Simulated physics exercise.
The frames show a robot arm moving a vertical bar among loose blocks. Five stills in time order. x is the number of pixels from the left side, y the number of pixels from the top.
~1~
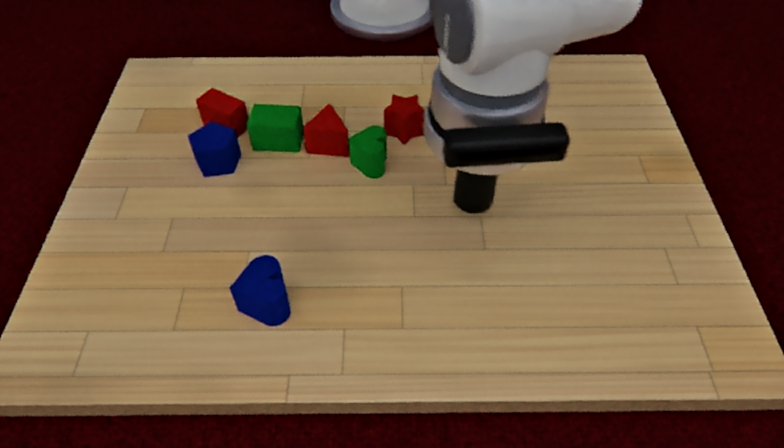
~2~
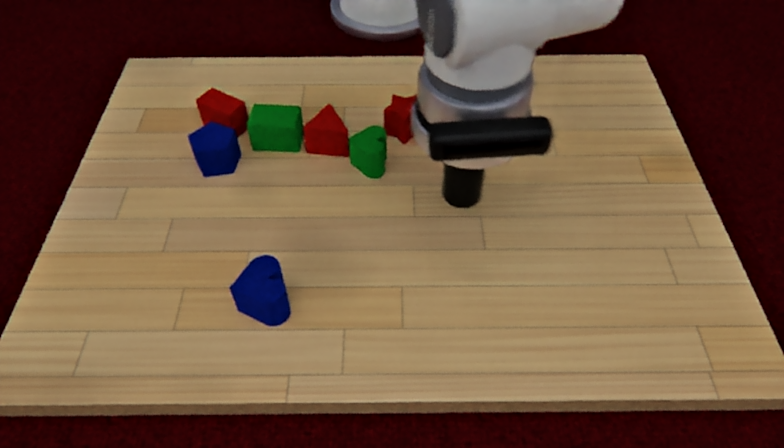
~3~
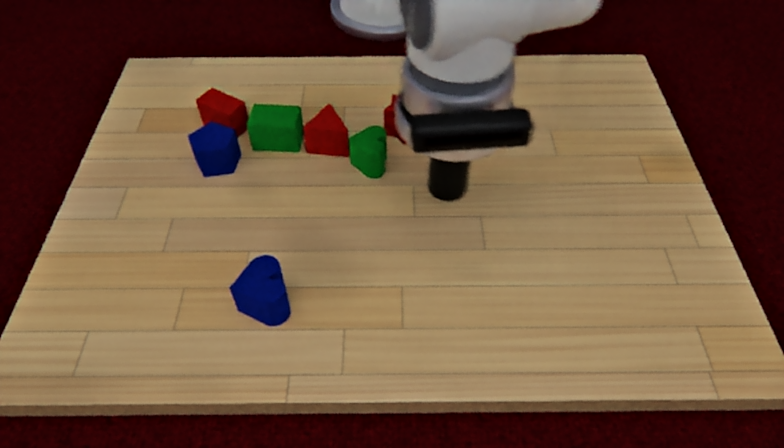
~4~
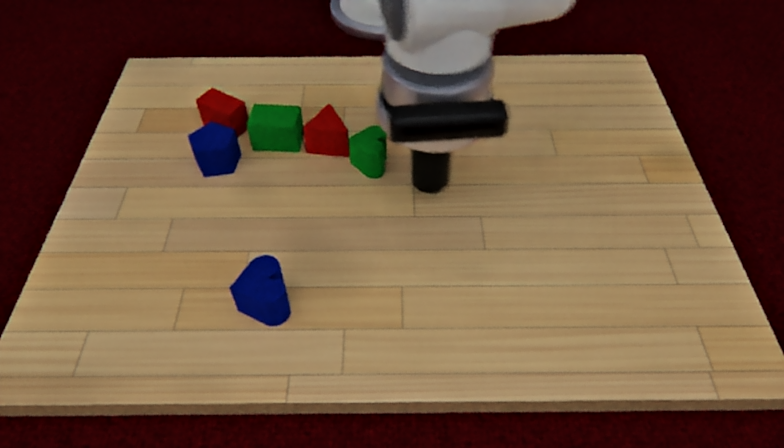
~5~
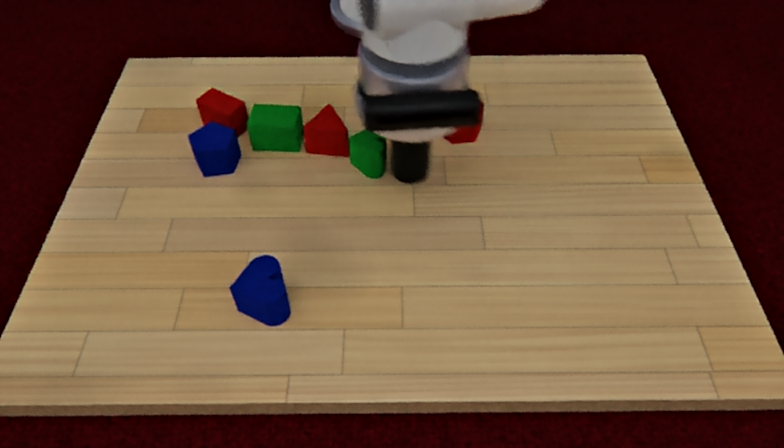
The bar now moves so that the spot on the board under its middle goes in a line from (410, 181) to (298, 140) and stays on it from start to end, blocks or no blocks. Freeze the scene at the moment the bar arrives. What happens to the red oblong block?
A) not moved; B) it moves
Correct choice: B.
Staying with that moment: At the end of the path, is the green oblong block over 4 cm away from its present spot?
Answer: No.
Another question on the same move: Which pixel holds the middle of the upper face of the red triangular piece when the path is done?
At pixel (302, 81).
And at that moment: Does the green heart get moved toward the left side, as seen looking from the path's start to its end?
That would be a no.
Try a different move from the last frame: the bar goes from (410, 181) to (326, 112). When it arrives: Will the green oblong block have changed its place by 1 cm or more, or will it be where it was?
It moves.
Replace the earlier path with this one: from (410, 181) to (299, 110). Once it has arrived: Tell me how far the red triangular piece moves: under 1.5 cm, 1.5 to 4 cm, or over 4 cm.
Overall it shifts more than 4 cm.
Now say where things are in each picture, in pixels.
In the first frame, lower end of the bar (473, 200), tops of blocks, red oblong block (220, 100), green oblong block (274, 115), red triangular piece (327, 120), green heart (370, 138).
In the second frame, bar (462, 194), blocks as before.
In the third frame, bar (447, 188), blocks as before.
In the fourth frame, bar (430, 180), blocks as before.
In the fifth frame, bar (410, 171), red oblong block (220, 100), green oblong block (274, 115), red triangular piece (327, 120), green heart (370, 138).
On the path given first. One third of the way, bar (370, 157); red triangular piece (315, 110), turned 25° anticlockwise; green heart (347, 125), turned 35° clockwise.
Two thirds of the way, bar (333, 143); red triangular piece (308, 95), turned 60° anticlockwise; green heart (329, 107), turned 80° clockwise.
At the end, bar (297, 130); red oblong block (210, 98), turned 15° anticlockwise; green oblong block (254, 108); red triangular piece (302, 81), turned 40° anticlockwise; green heart (317, 98), turned 120° clockwise.
